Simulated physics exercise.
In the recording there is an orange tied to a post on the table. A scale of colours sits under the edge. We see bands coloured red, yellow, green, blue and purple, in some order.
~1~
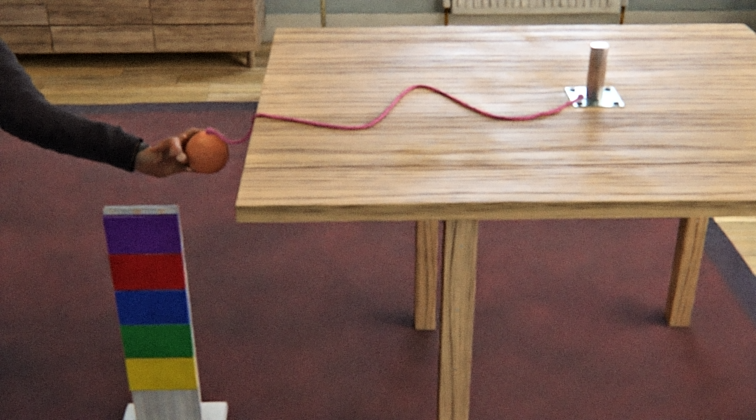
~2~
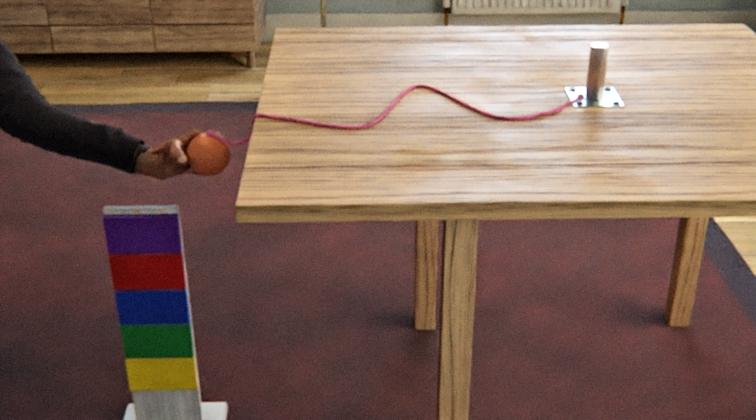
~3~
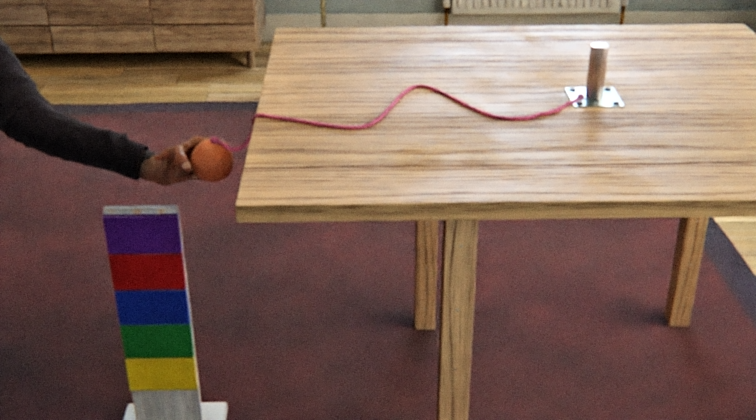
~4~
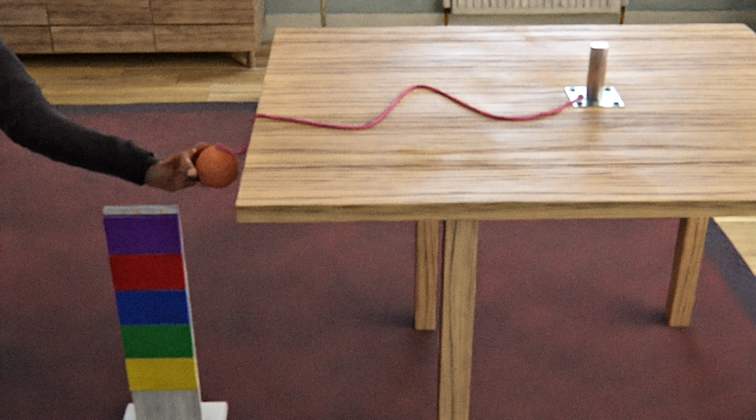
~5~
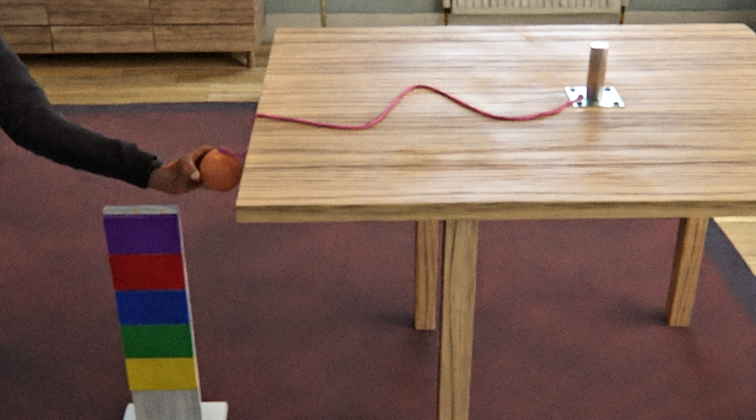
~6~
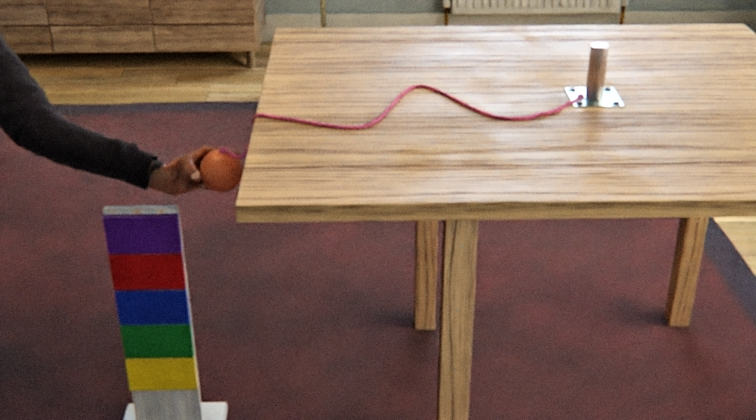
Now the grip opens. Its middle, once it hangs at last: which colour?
Colour: Blue.
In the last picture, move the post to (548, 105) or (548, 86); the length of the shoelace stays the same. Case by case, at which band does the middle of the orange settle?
Result 1: Green. Result 2: Green.
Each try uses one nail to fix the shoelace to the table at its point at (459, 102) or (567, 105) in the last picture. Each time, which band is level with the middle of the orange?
First try red, second try blue.
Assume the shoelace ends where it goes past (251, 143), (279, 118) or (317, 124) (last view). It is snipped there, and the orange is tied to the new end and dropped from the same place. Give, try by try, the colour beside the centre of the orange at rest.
Going cut by cut, you'd get red, then purple, then above them all.
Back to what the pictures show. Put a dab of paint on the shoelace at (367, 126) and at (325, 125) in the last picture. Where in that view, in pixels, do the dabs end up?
They end up at (260, 110) and (262, 145).
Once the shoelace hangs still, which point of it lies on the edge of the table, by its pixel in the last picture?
Spot: Approx. (375, 121).
Soon after, orange near (267, 270); level with red.
After that, orange near (265, 266); level with blue.
In the end, orange near (266, 277); level with blue. Its middle rests at the blue band.
